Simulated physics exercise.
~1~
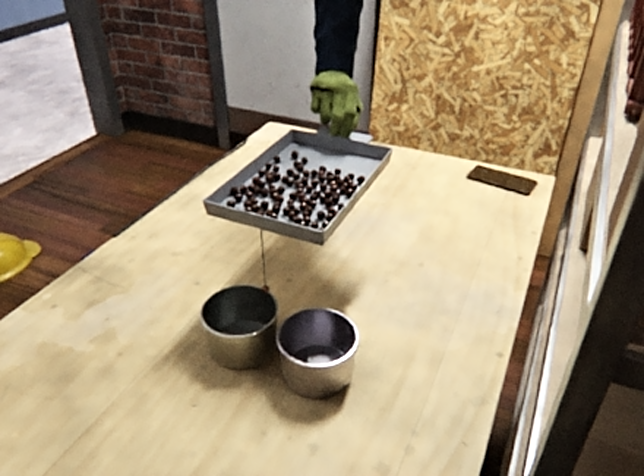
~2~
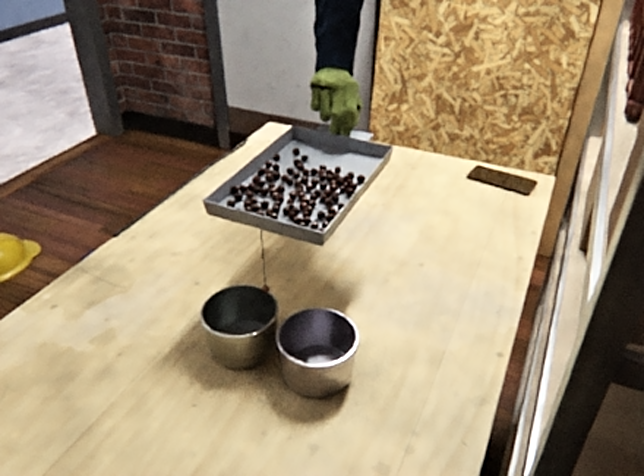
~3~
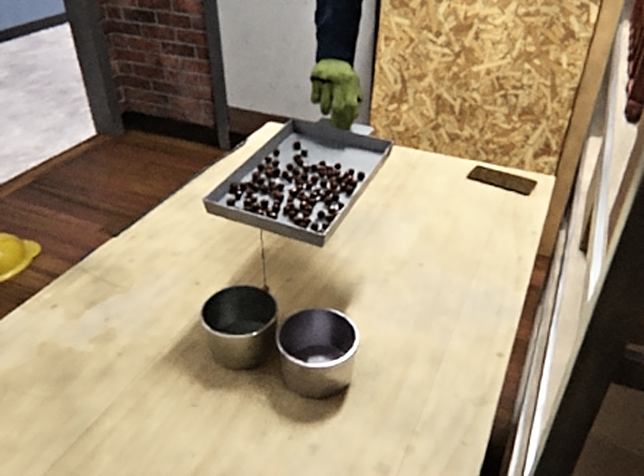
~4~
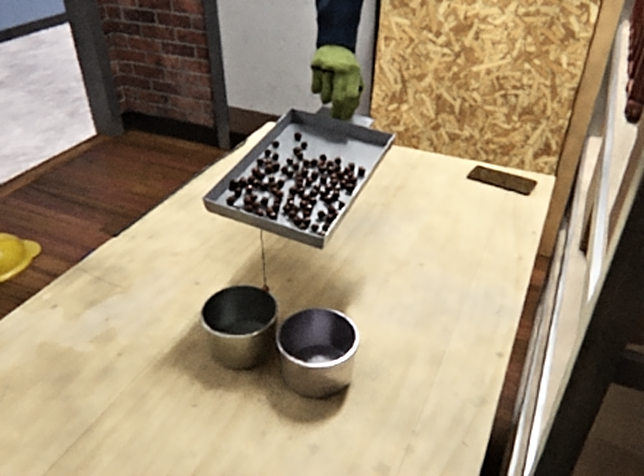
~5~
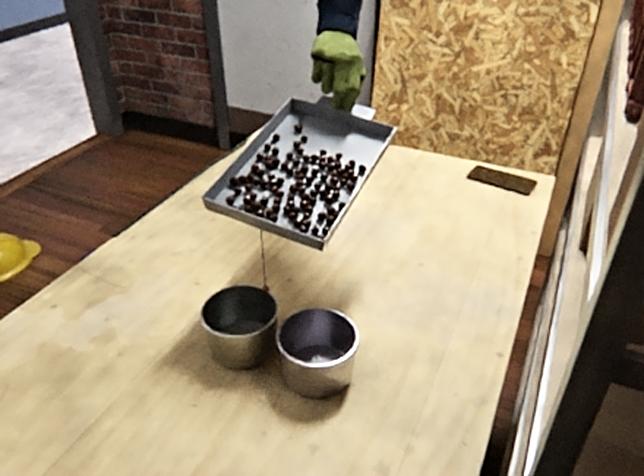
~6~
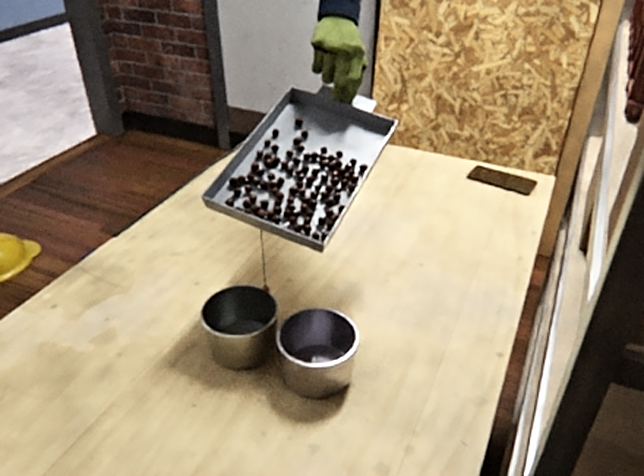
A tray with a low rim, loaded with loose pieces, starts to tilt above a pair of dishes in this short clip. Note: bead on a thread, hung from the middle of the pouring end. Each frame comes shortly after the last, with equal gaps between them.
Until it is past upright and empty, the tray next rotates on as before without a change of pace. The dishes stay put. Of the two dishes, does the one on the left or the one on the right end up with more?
The one on the right.
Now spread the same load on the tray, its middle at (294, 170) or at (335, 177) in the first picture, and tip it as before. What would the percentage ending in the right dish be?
Try 1: 90 %; try 2: 90 %.
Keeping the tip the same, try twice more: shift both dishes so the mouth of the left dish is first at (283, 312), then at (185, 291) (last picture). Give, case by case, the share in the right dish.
You'd get 10 in a hundred the first time and 10 in a hundred the second.
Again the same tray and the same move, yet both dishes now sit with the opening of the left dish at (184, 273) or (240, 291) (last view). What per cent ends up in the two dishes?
In order, about 0 and 90 in a hundred.
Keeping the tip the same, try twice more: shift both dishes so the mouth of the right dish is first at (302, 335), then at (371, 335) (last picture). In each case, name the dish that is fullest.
Try 1: The right-side dish; try 2: The left-side dish.
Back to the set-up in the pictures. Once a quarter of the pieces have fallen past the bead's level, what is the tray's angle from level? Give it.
It's turned some 95 degrees by then.
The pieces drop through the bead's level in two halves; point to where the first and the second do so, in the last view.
Initially about (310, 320); subsequently about (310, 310).
Soon after the last picture, tray tipped steeply; nearly all on the tray; a stray few in the air.
A little later, tray tipped right over; about a third on the tray; about a third in the right dish; a stray few in the left dish; about a quarter in the air.
Later still, tray tipped past a quarter turn; most in the right dish; a stray few in the left dish; a small part outside both.
By the end, tray tipped past a quarter turn; most in the right dish; a stray few in the left dish; a small part outside both.
